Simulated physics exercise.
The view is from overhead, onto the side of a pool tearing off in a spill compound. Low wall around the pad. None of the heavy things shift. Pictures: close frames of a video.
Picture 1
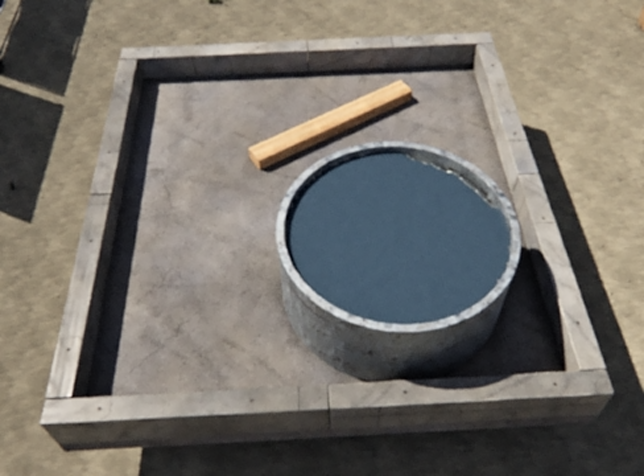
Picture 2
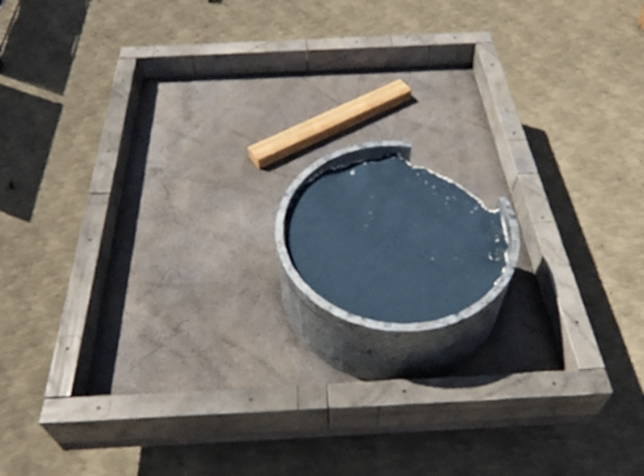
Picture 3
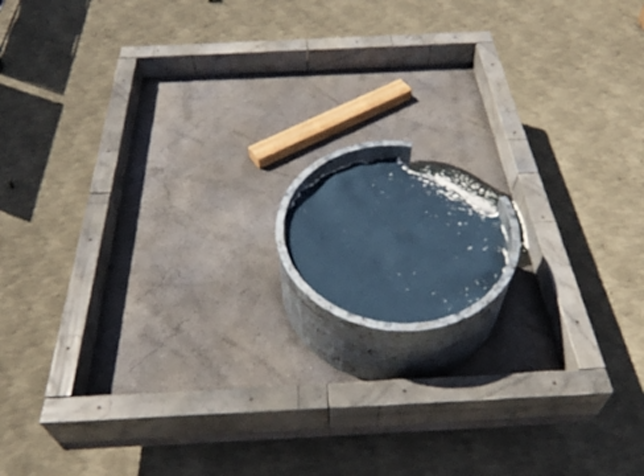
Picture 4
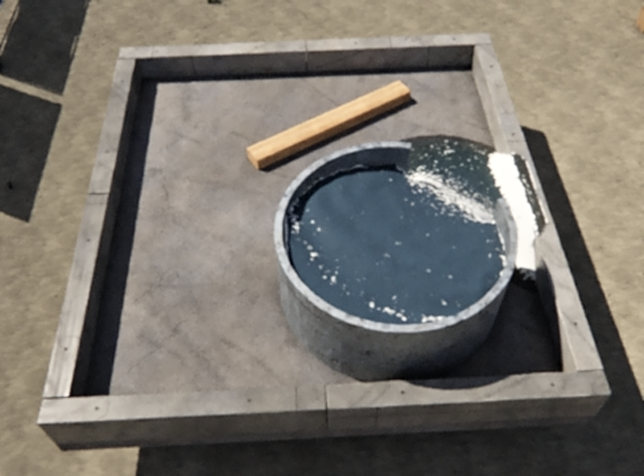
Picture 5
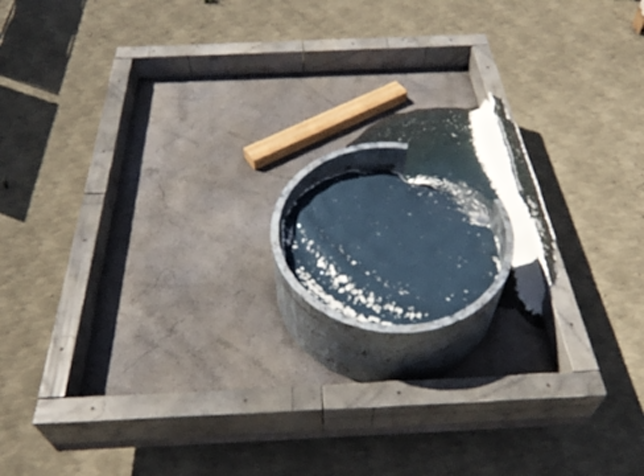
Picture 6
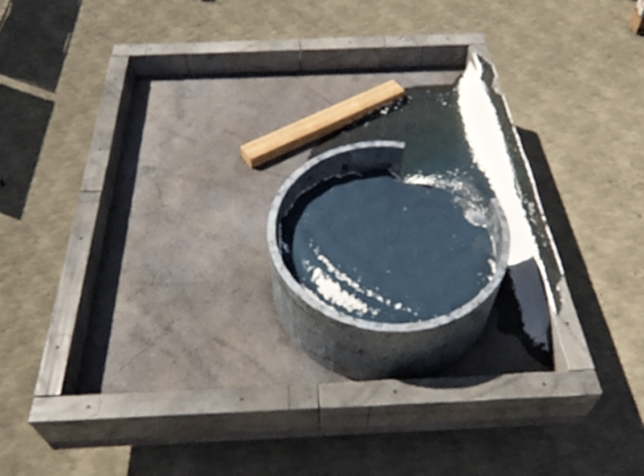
Water bursts through the far side of a round pool and spreads along the low wall.
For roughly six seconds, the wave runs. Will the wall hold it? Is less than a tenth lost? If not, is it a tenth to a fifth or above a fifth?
No, a tenth to a fifth.
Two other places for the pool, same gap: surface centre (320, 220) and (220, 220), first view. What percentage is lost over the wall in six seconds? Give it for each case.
Taking them in turn, it comes to about 10 per cent and then about 8 per cent.
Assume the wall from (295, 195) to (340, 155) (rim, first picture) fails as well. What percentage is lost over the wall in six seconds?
Near 2 in a hundred.
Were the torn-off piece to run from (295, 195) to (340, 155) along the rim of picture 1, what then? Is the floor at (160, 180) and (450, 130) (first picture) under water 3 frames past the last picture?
First point swamped, second point bare.
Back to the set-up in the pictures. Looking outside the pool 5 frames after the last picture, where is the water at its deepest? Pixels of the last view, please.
Deepest spot: Around (504, 212).
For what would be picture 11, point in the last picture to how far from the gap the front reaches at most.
The flood front should get to about (255, 79).
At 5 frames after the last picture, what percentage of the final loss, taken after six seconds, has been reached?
Some 20 per cent.
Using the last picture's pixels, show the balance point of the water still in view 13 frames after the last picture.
I'd place it roughly at (390, 213).
A moment on, water covers 30 % of the floor; the low wall has let 1 % over.
Next, water covers 35 % of the floor; the low wall has let 2 % over.
Then, water covers 55 % of the floor; the low wall has let 11 % over.
Later, water covers 75 % of the floor; the low wall has let 13 % over.
In the end, water covers 80 % of the floor; the low wall has let 13 % over.
